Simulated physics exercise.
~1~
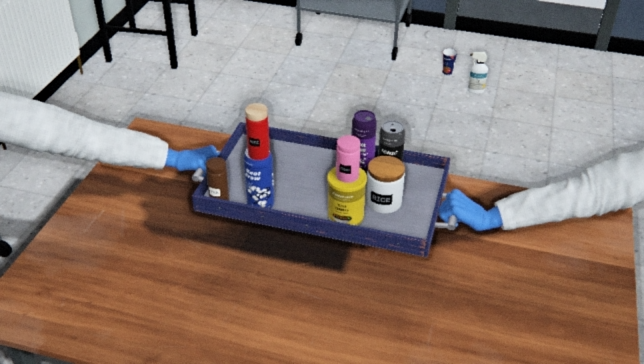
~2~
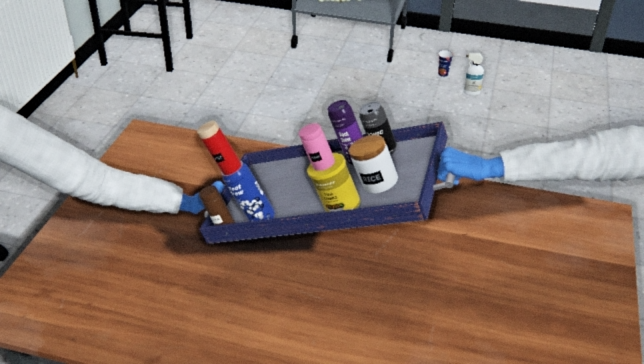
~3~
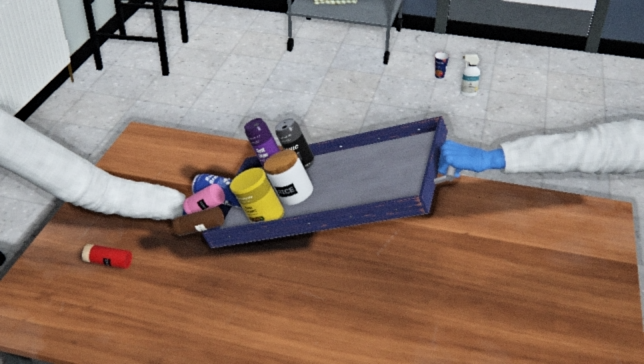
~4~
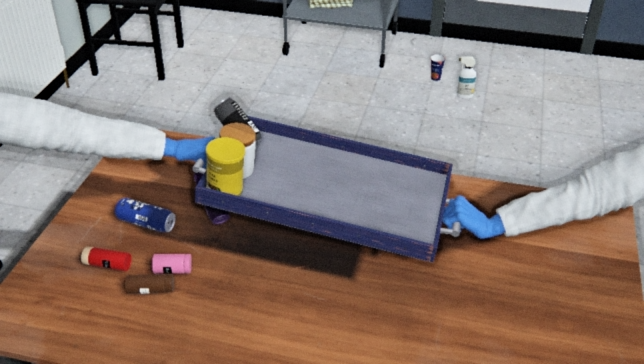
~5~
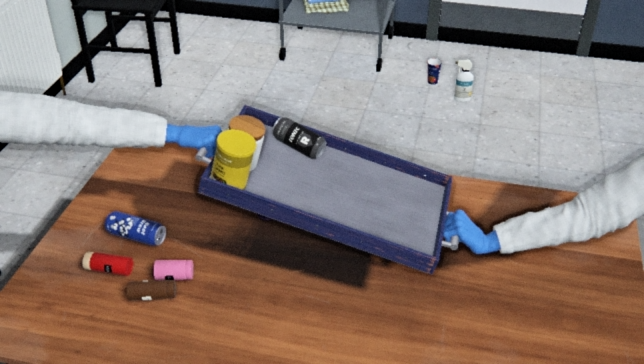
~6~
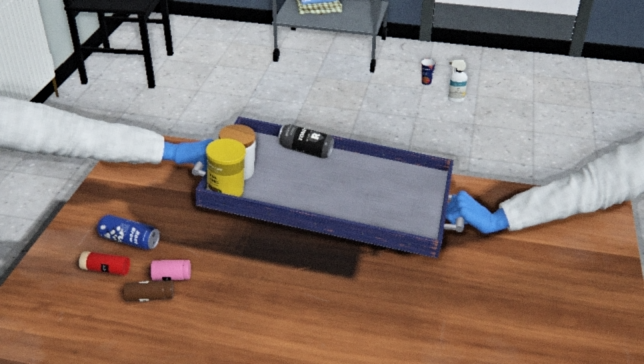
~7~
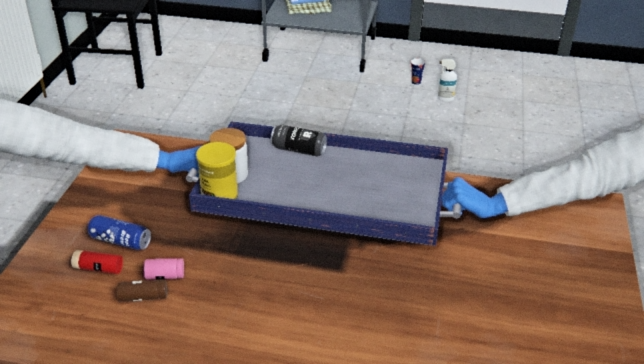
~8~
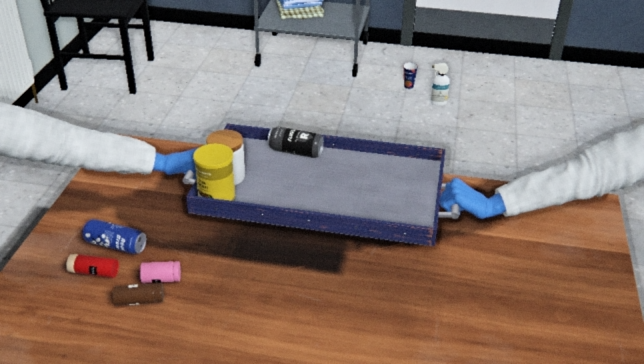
Two gloved hands tilt a tray left, spilling several containers, then level it above the table.
